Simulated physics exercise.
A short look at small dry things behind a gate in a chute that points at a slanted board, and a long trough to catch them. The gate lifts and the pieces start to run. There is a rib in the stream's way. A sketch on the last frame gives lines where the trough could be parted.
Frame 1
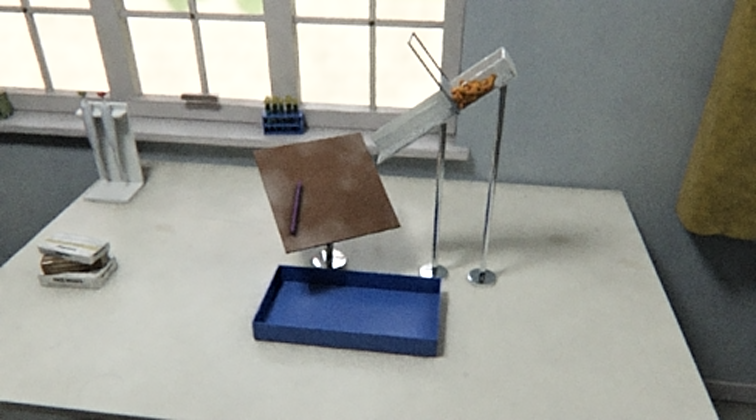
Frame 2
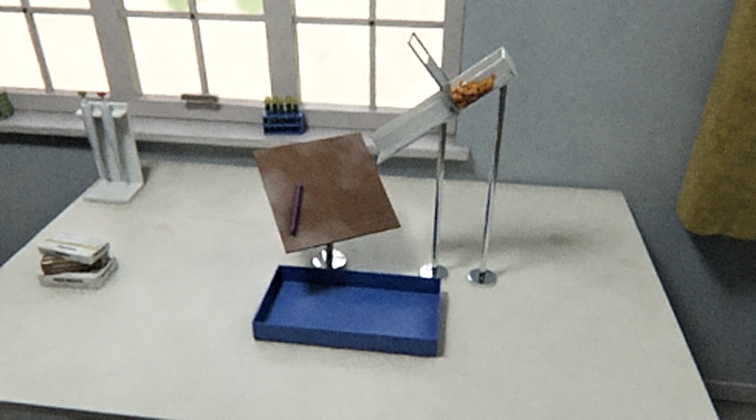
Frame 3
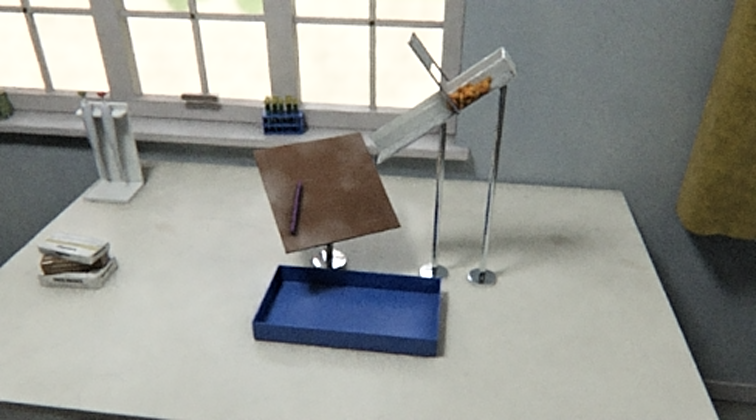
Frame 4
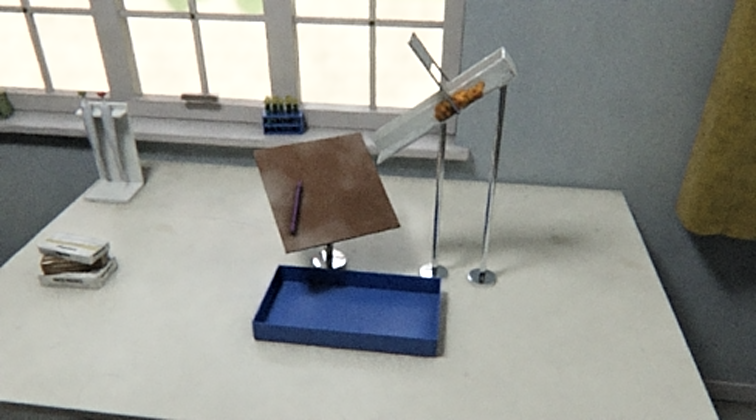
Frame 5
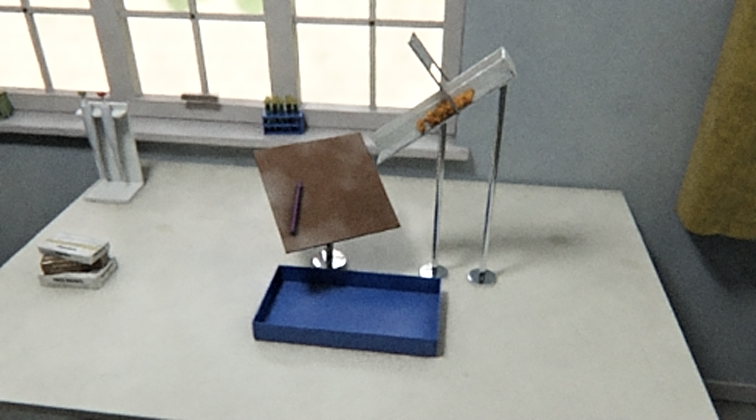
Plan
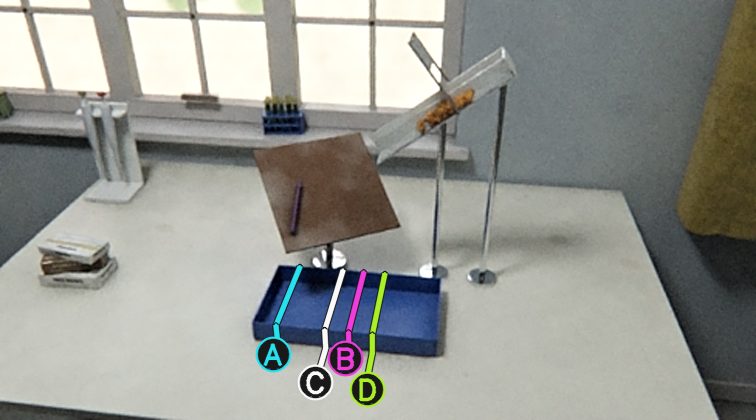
On a pale table by a window, a small gate lifted on a sloping clear chute, and a clump of orange-brown pieces slid partway down to the left, above a tilted brown board and an empty blue tray.
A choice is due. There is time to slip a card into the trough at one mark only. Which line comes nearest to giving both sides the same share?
Use line C.
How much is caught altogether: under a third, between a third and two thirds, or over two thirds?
Over two thirds.
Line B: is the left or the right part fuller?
More lands on the left.
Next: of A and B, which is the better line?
B.
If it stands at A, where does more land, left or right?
More lands on the right.
On the marked copy, line A crosses the front rim at (276, 324); line B crosses the front rim at (348, 331); line C crosses the front rim at (324, 329); line D crosses the front rim at (372, 333).
With A, of what is caught, only a few on the left of the divider, all but a few on the right.
With B, of what is caught, the bulk on the left of the divider, close to a quarter on the right.
With C, of what is caught, close to two thirds on the left of the divider, close to a third on the right.
With D, of what is caught, all but a few on the left of the divider, a small share on the right.
